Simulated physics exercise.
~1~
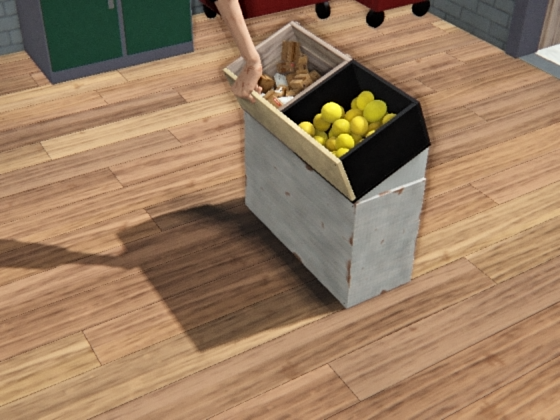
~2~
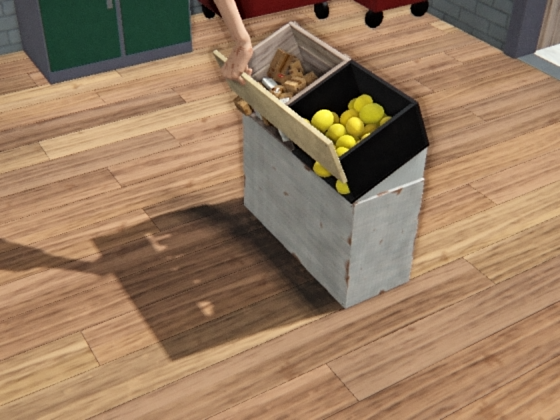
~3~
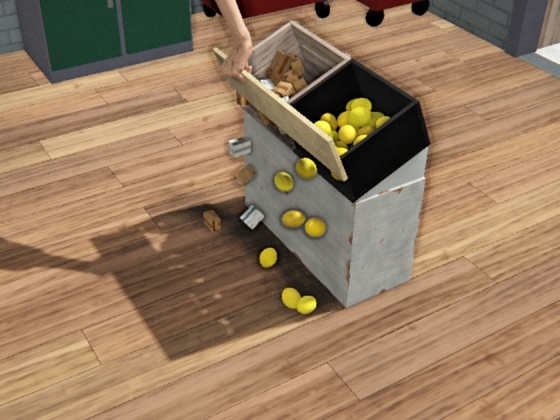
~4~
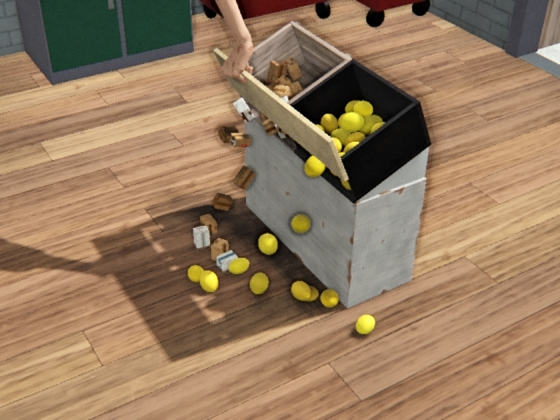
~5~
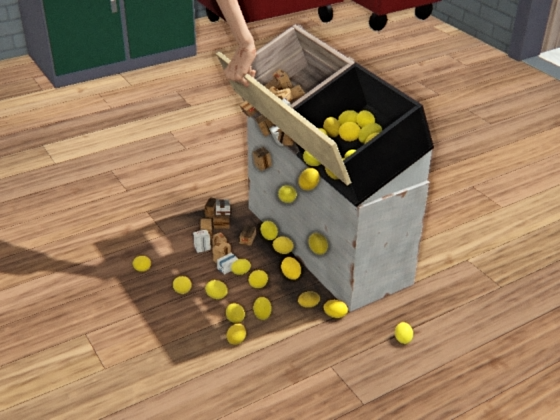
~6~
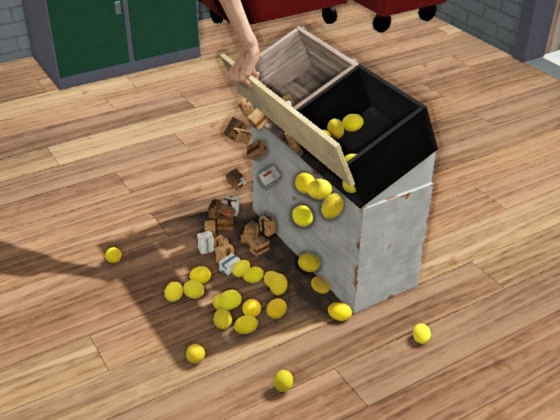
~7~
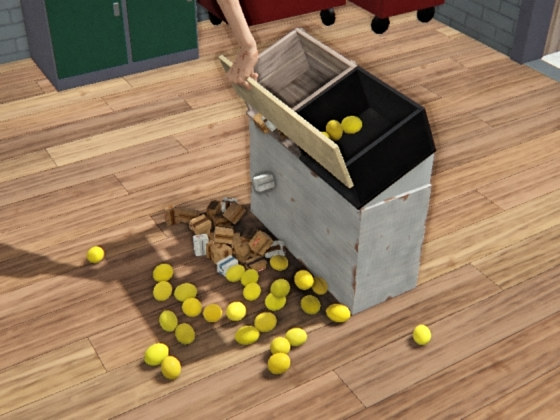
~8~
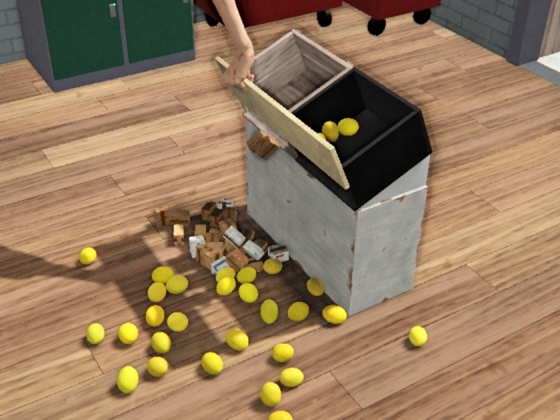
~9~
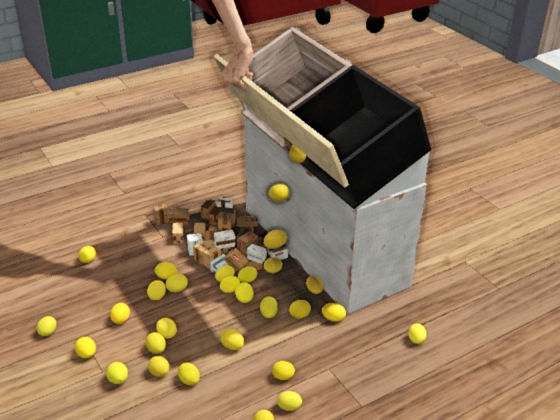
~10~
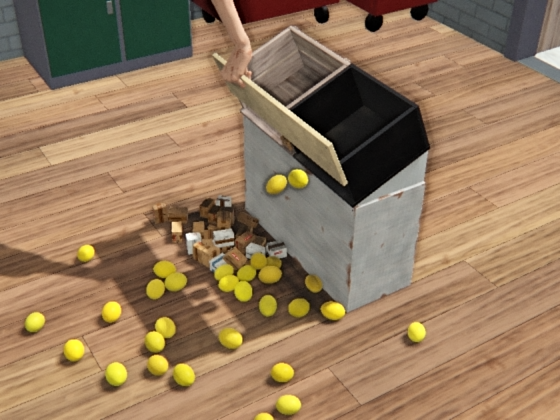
Lemons and little parcels tumbling from two bins as a hand lifts the gate, scattering and piling up on a wooden floor.
